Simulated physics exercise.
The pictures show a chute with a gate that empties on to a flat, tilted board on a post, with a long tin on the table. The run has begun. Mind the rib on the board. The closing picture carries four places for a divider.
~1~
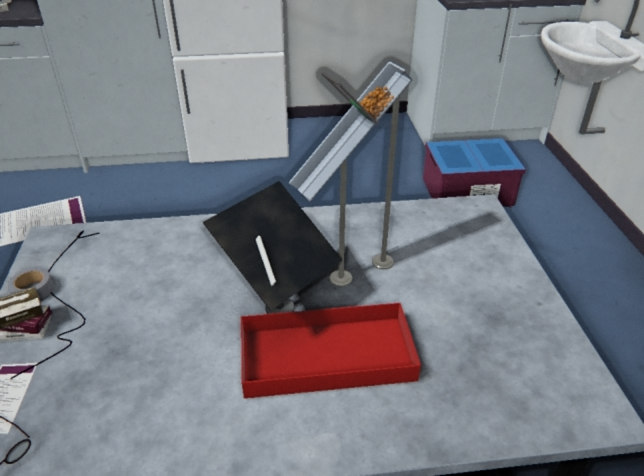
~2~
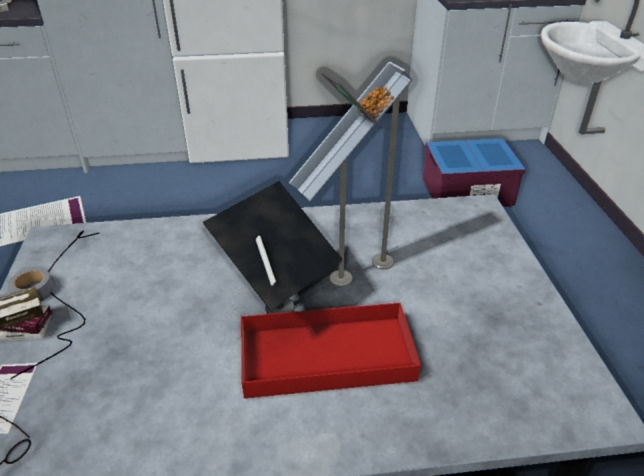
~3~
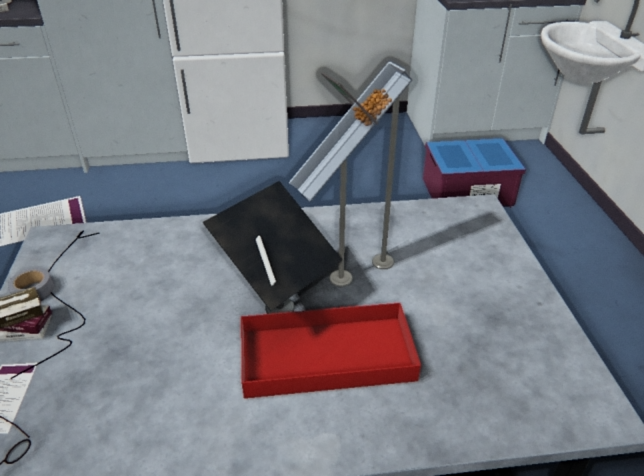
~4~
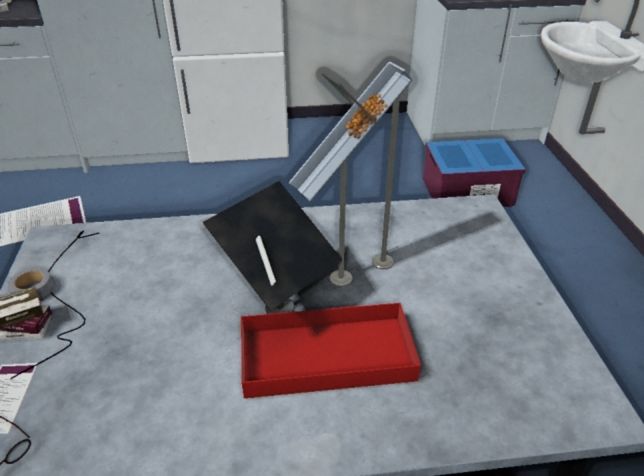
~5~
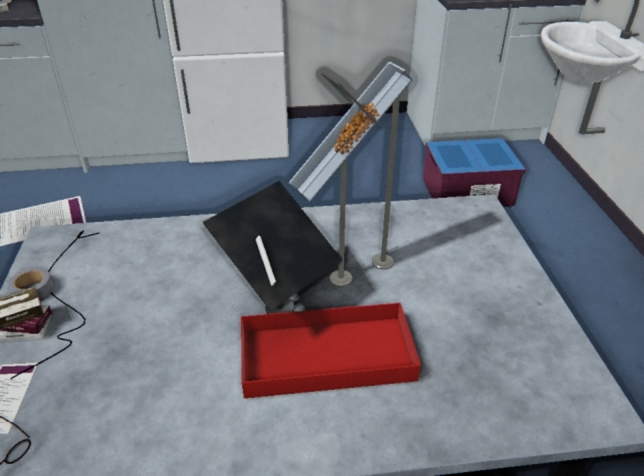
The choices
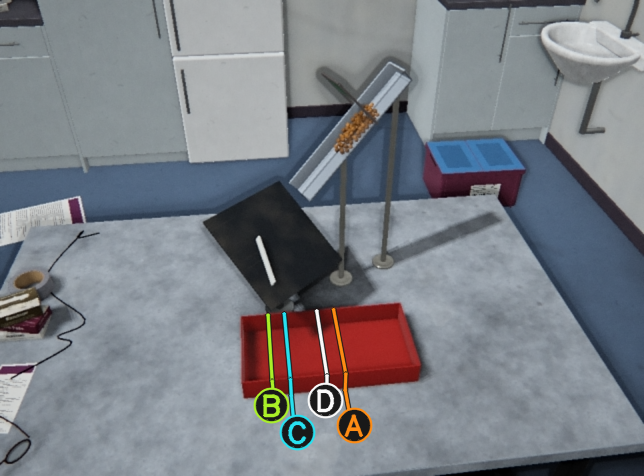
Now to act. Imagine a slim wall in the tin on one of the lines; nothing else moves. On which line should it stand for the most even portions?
D works best here.
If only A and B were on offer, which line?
A.
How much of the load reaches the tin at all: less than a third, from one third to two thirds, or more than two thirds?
It is more than two thirds.
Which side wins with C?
The right side.
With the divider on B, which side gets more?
The right side.
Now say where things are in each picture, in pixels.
In the first picture, load behind the gate near (375, 105), roasted chickpeas; lip of the chute near (304, 195), sloping fairly steeply.
In the second picture, middle of the board near (276, 241), tilted fairly steeply; middle of its low edge near (309, 284); of its high edge near (243, 200).
In the third picture, front corners of the tin near (242, 383) and (420, 365), empty; front of the load near (367, 124).
In the fourth picture, middle of the load near (363, 117); its front near (350, 133), close to a quarter of the way to the lip; rib from (259, 236) to (275, 282).
In the fifth picture, middle of the load near (358, 128); its front near (337, 150), close to half of the way to the lip.
On the marked copy, line A crosses the front rim at (345, 373); line B crosses the front rim at (272, 380); line C crosses the front rim at (290, 378); line D crosses the front rim at (326, 374).
For line A, of what is caught, the bulk on the left of the divider, a small share on the right.
For line B, of what is caught, none at all on the left of the divider, the whole lot on the right.
For line C, of what is caught, a small share on the left of the divider, all but a few on the right.
For line D, of what is caught, close to two thirds on the left of the divider, close to a third on the right.
